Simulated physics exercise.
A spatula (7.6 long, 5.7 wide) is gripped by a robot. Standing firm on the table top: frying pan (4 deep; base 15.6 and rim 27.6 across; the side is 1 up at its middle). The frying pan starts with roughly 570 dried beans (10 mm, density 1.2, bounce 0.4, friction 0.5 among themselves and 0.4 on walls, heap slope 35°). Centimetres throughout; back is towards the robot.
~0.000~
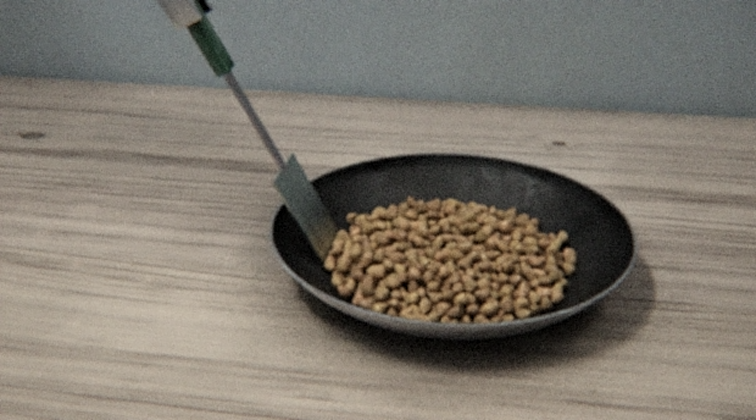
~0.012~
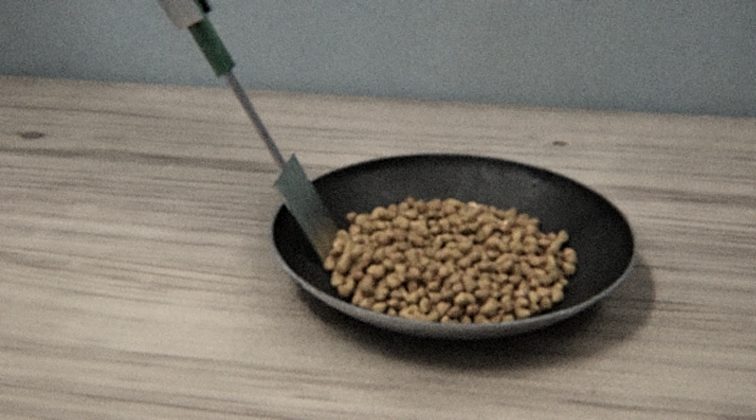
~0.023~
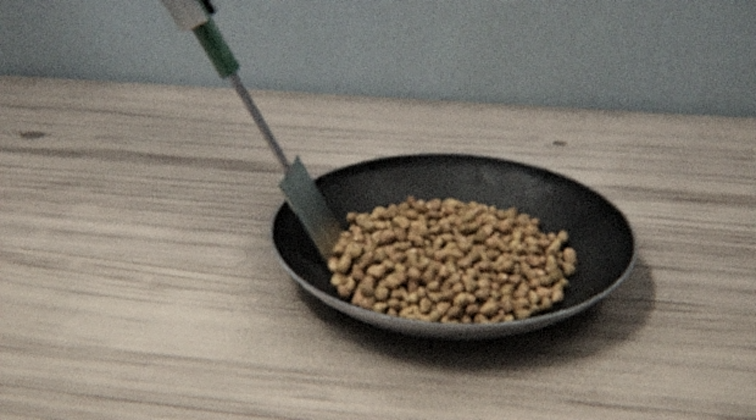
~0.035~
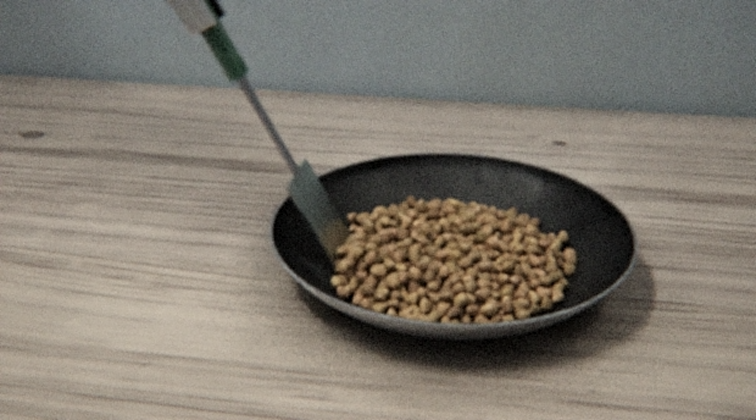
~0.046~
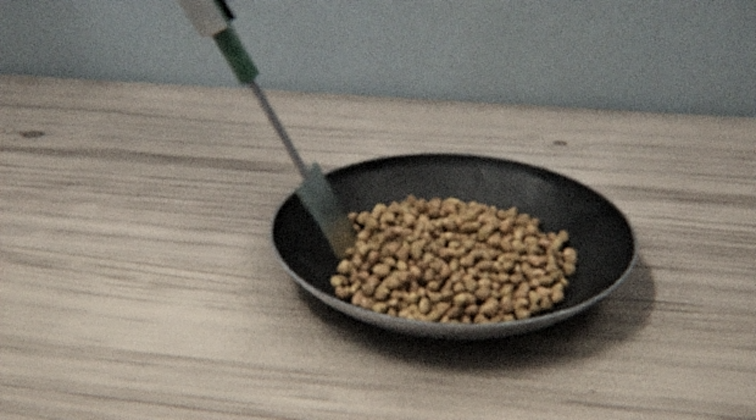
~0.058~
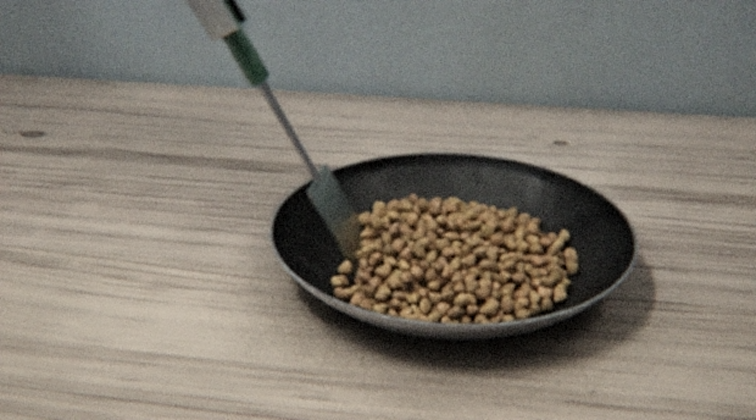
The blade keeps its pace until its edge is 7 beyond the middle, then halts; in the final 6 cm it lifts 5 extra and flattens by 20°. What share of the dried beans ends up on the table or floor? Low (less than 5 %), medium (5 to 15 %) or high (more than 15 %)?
Share on the table or floor: Low (less than 5 %).
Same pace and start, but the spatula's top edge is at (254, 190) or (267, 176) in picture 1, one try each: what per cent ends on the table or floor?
Some 5 and 0 per cent.
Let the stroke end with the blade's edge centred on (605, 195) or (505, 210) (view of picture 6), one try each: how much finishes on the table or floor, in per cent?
Some 10 and 0 per cent.
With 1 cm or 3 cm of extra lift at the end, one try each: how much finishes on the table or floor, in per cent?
About 0 and 0 per cent.
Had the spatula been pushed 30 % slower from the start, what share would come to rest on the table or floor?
Then about 0 per cent.
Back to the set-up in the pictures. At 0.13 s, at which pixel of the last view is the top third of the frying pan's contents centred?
Around (468, 250).
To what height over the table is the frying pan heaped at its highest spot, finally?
About 4.5 cm.
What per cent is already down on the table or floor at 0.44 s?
Roughly 0 per cent.
After 0.13 s, sloping 62°, highest piece 4 above the table; 567 in the frying pan.
After 0.20 s, sloping 55°, highest piece 4 above the table; 567 in the frying pan.
After 0.44 s, sloping 42°, highest piece 5 above the table; 562 in the frying pan, 4 on the table or floor, 1 on the blade or in flight.
After 1.49 s, sloping 42°, highest piece 4 above the table; 562 in the frying pan, 5 on the table or floor.
At rest, 562 in the frying pan, 5 on the table or floor. That is 1 % on the table or floor.
